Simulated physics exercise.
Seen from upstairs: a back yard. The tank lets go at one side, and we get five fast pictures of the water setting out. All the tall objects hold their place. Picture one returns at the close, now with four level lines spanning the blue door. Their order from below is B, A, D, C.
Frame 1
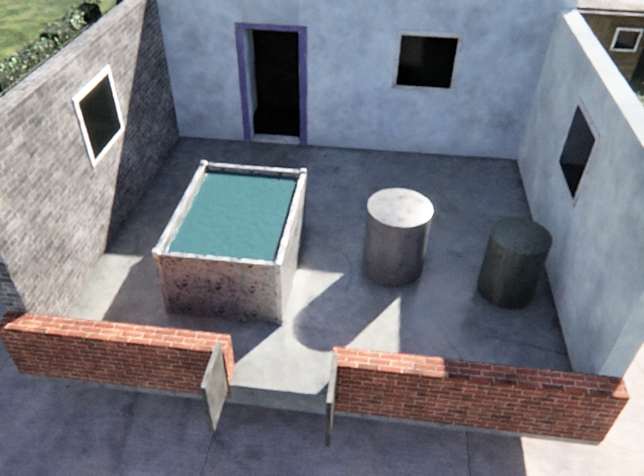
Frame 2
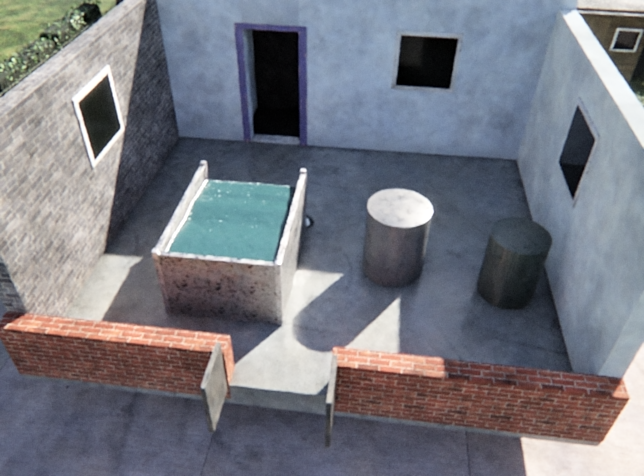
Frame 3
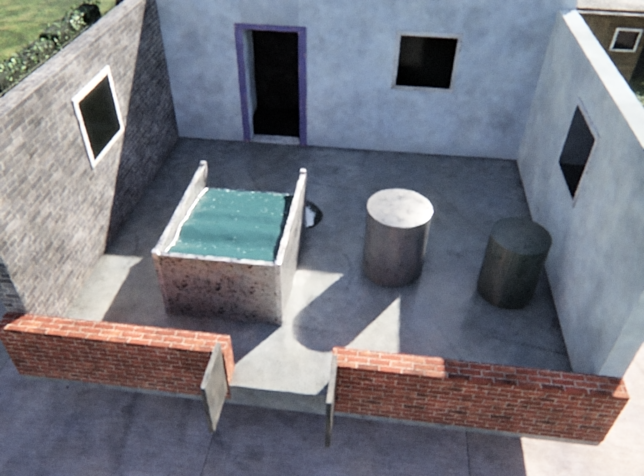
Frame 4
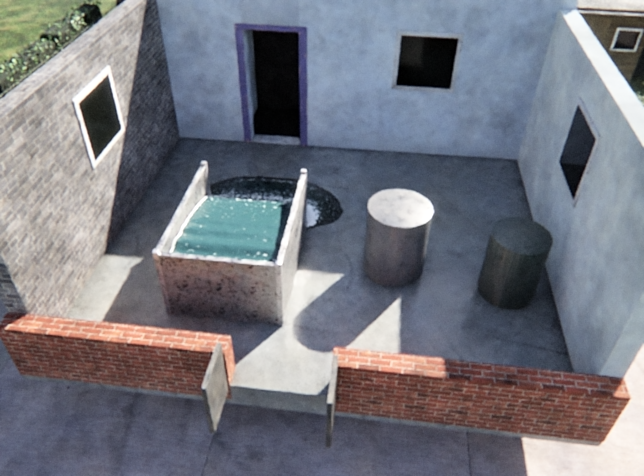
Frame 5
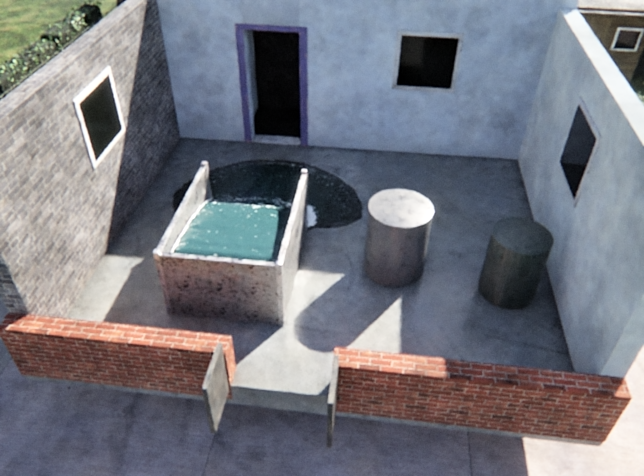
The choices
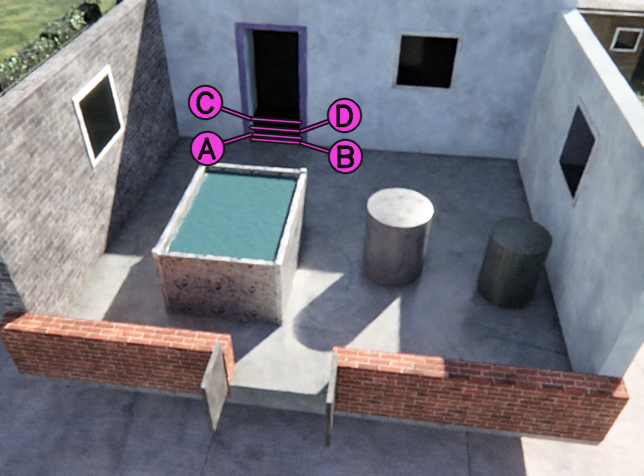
In a walled back yard seen from above, a tank of blue-green water stands near two round drums, its surface level at first. The far side of the tank opens, the water inside sinks and ripples, and a dark pool spreads over the ground behind it, widening toward the blue-framed doorway.
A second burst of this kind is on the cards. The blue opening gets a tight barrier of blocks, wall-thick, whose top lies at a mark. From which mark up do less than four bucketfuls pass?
Line C.
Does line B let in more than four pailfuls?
Yes, it does.
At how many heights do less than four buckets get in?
One of them.
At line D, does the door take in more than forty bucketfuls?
No.
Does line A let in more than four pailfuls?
Yes.
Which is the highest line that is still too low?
That is line D.
On the marked copy, A at (276, 136); B at (276, 141); C at (275, 120); D at (275, 129); from the bottom up B, A, D, C.
With A, dozens of bucketfuls pour in.
With B, dozens of bucketfuls pour in.
With C, a splash gets over, under a bucket.
With D, about 12 bucketfuls get in.
